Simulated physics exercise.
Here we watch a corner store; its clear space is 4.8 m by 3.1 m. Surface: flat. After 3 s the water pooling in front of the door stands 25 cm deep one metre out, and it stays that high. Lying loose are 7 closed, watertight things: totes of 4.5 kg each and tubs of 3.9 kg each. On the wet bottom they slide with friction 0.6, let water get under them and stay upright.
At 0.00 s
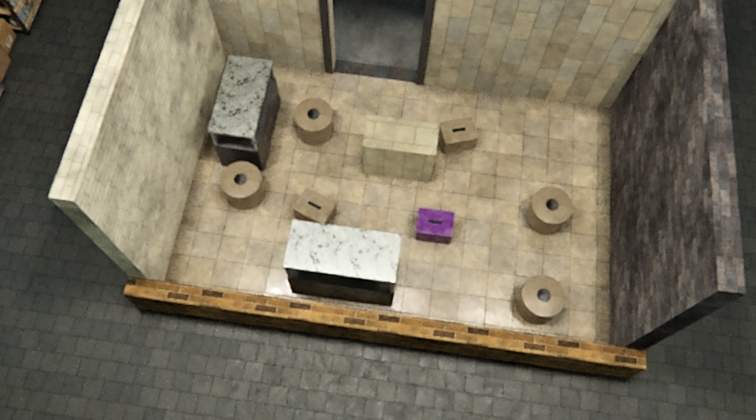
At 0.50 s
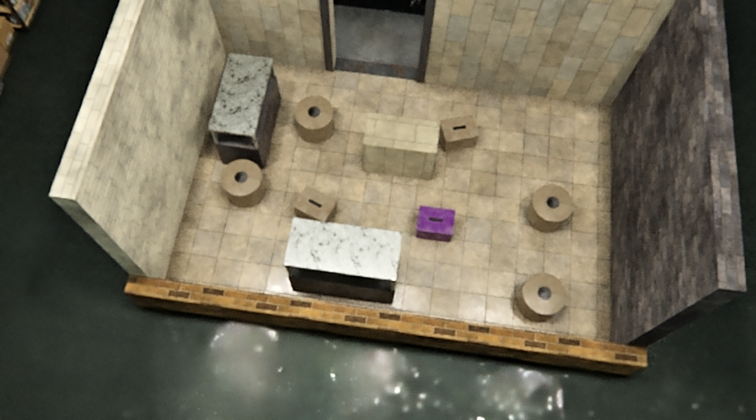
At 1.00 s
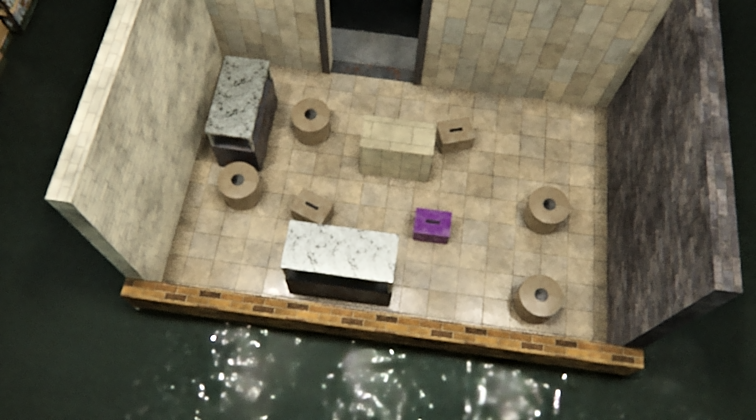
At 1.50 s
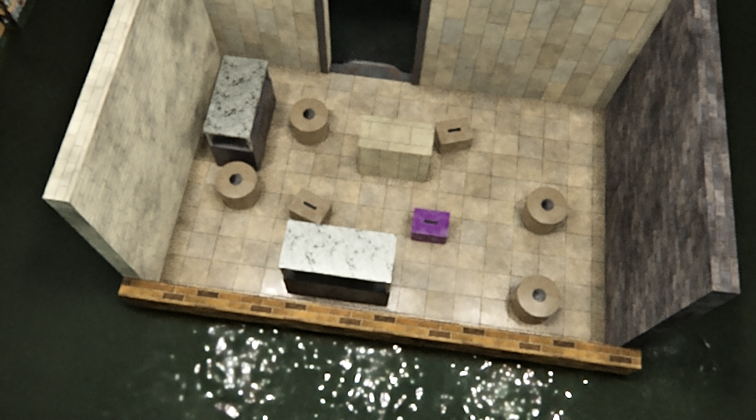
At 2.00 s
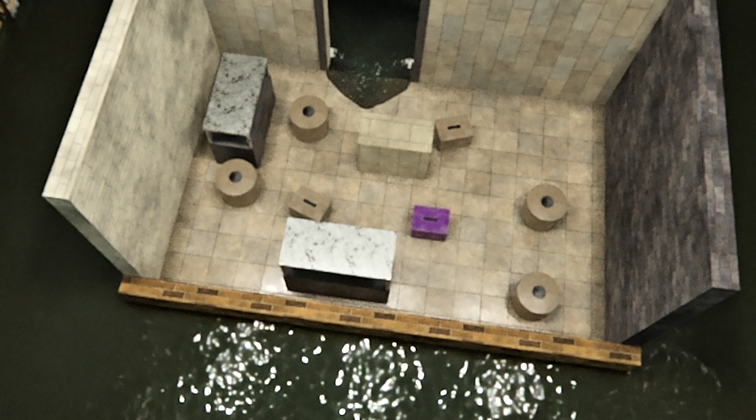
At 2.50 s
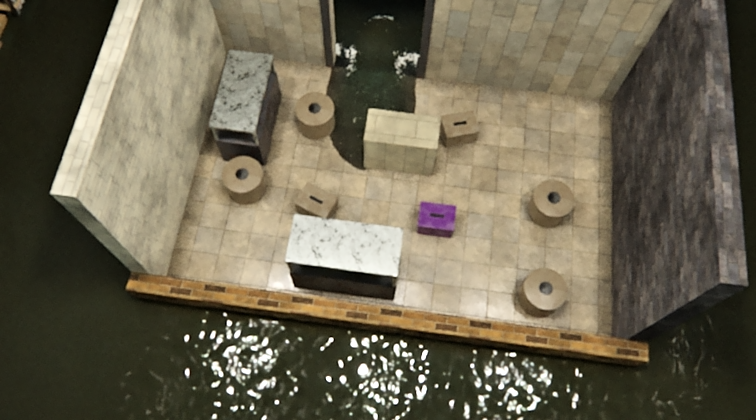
In a small store, dark water surrounds the walls, then spreads in through the back doorway.
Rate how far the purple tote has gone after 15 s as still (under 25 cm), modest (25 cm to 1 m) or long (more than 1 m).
Modest.
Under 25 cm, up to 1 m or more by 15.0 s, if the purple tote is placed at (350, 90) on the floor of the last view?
By then it winds up well off.
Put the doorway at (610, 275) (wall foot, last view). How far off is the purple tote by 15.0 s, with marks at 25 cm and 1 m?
The purple tote drifts well away.
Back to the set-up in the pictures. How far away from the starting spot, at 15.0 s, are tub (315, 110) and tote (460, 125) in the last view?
One is off by 140 cm, the other by 140 cm, in the order asked.
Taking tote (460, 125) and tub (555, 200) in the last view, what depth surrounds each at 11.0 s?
About 11 and 12 cm.
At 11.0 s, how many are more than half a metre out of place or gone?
My count gives 4.
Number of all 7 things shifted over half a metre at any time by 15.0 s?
The tally stands at 6.
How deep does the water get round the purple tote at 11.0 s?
Roughly 8 cm at that moment.
After 3.5 s the purple tote is near (437, 216), 0.0 m from its start, aground; 0 afloat.
After 6.8 s the purple tote is near (439, 214), 0.0 m from its start, aground; 5 afloat.
After 11.0 s the purple tote is near (444, 180), 0.4 m from its start, afloat; 7 afloat.
After 15.0 s the purple tote is near (394, 200), 0.5 m from its start, afloat; 7 afloat.
